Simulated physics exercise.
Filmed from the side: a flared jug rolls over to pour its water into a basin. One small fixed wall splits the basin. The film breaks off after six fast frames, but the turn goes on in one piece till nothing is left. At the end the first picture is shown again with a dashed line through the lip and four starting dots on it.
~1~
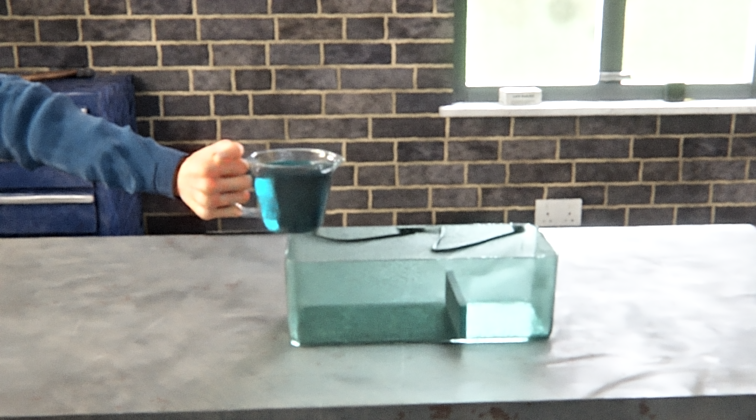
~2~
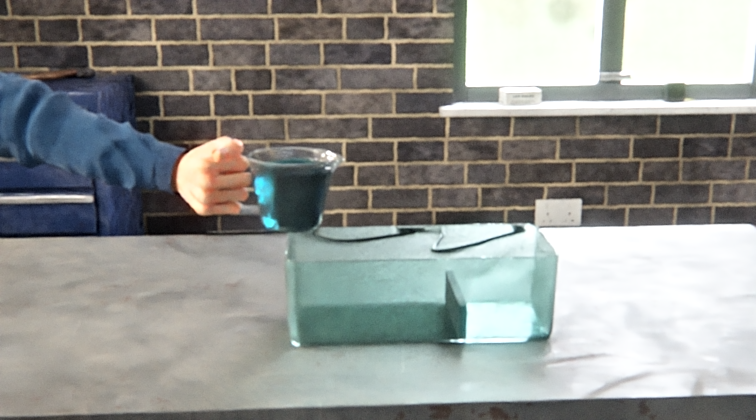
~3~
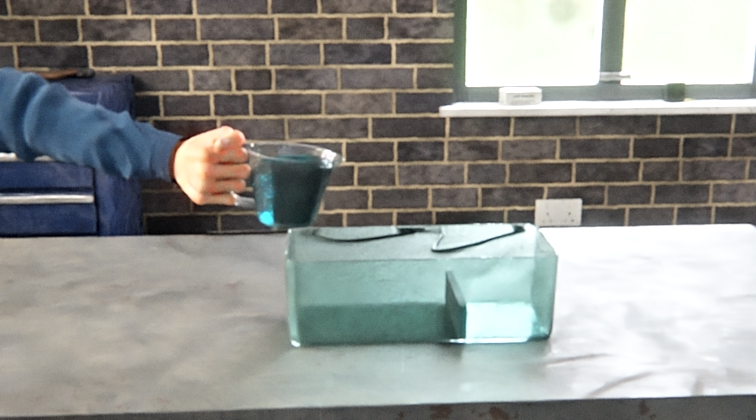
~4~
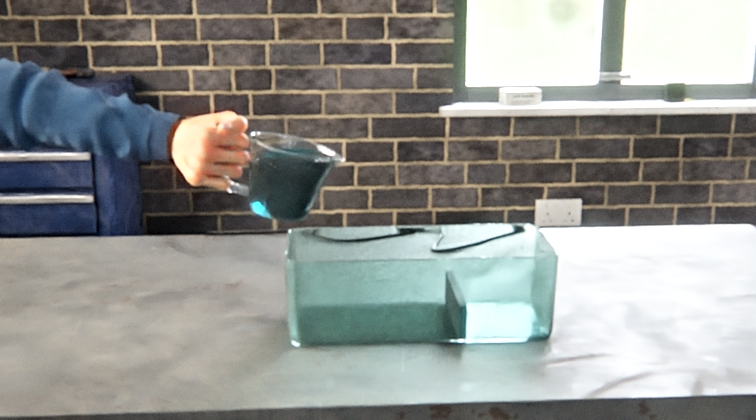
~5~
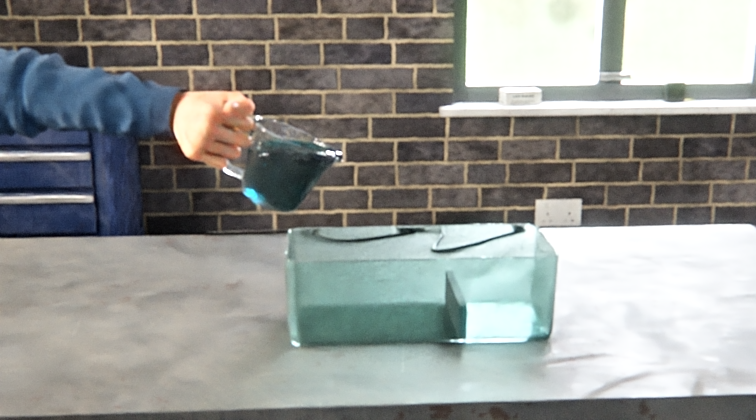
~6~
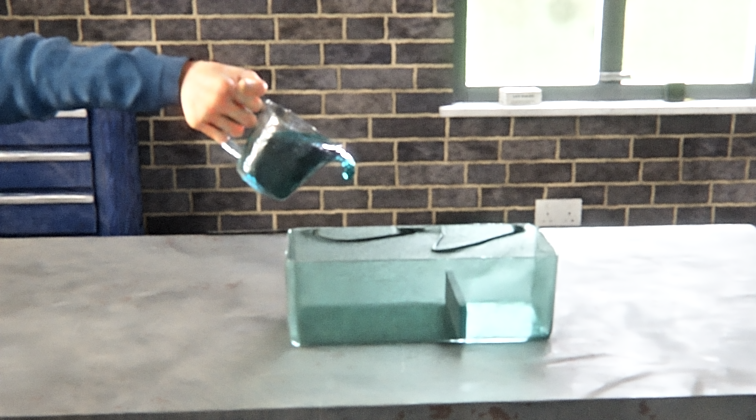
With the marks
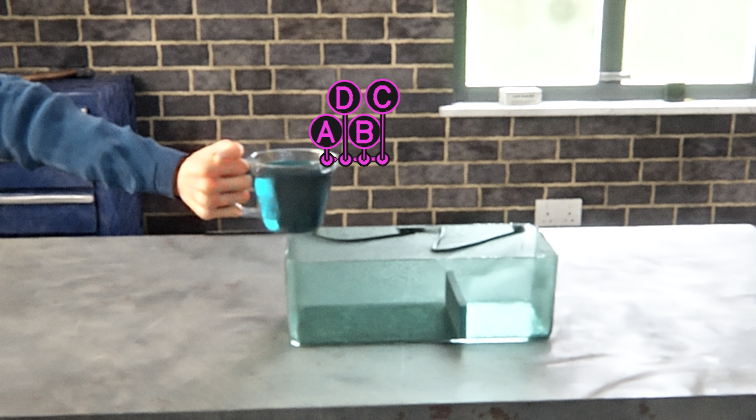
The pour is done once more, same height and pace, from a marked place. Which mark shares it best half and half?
Use spot C.
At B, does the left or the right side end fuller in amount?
The left one.
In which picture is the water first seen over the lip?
In picture 5.
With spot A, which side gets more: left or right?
The left side.
On the marked copy, A at (327, 159); B at (364, 159); C at (382, 158); D at (345, 159).
With A, about 91 % ends left of the wall and 6 % right of it; 3 % is lost outside.
With B, about 93 % ends left of the wall and 4 % right of it.
With C, about 48 % ends left of the wall and 50 % right of it.
With D, about 90 % ends left of the wall and 6 % right of it; 5 % is lost outside.
